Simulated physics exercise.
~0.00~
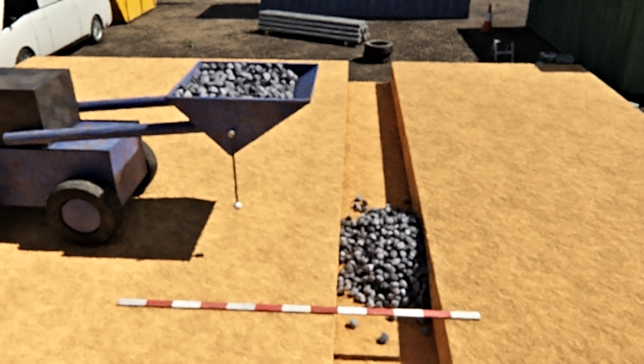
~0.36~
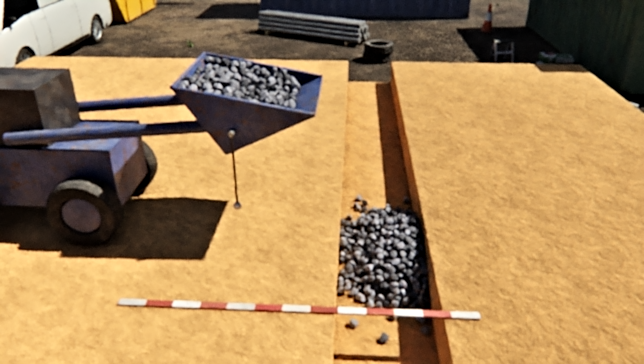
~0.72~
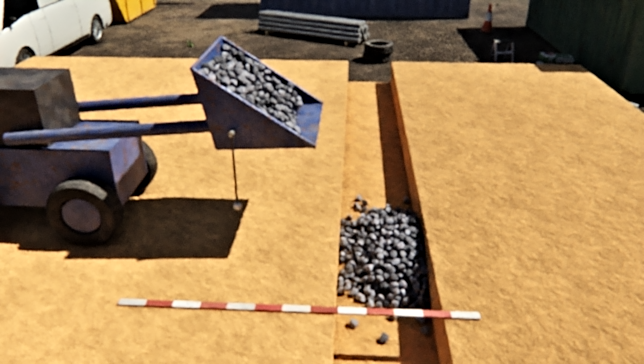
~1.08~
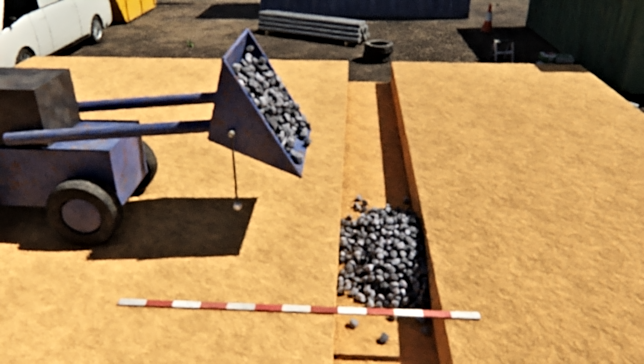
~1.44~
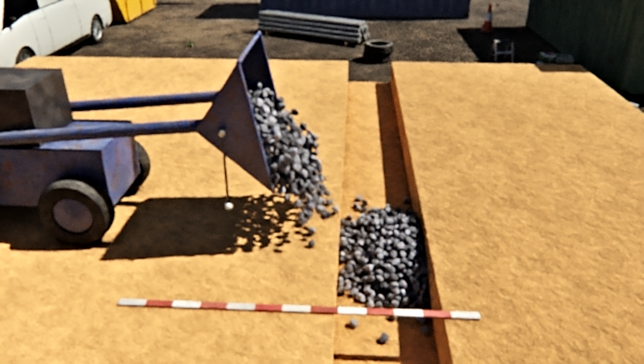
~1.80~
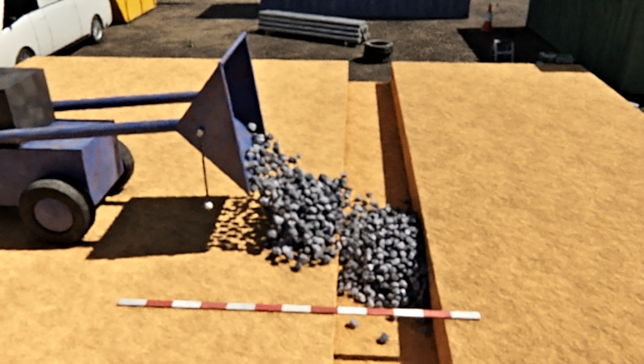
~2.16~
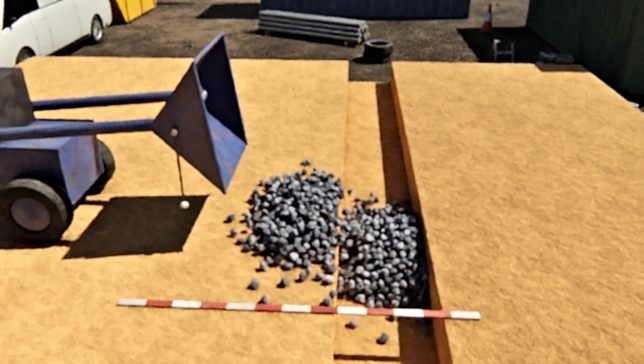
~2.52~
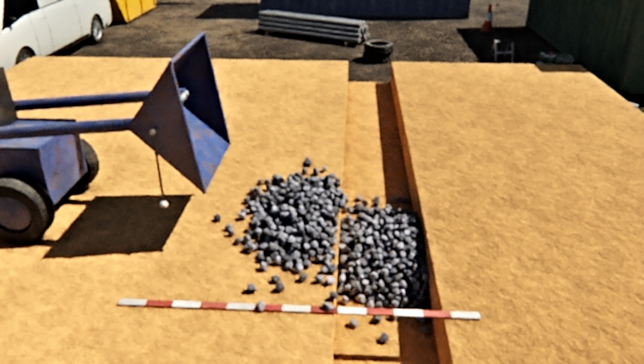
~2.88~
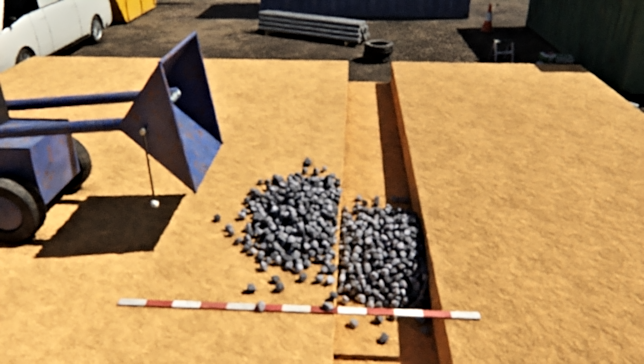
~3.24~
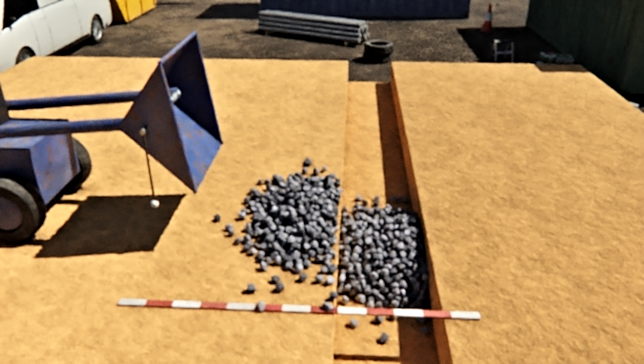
The video shows a loader with a blue bucket of grey stones beside a trench already holding some; the bucket tips right and spills its load as the machine backs left, leaving most of the stones heaped on the tan ground short of the trench and the emptied bucket still tilted.
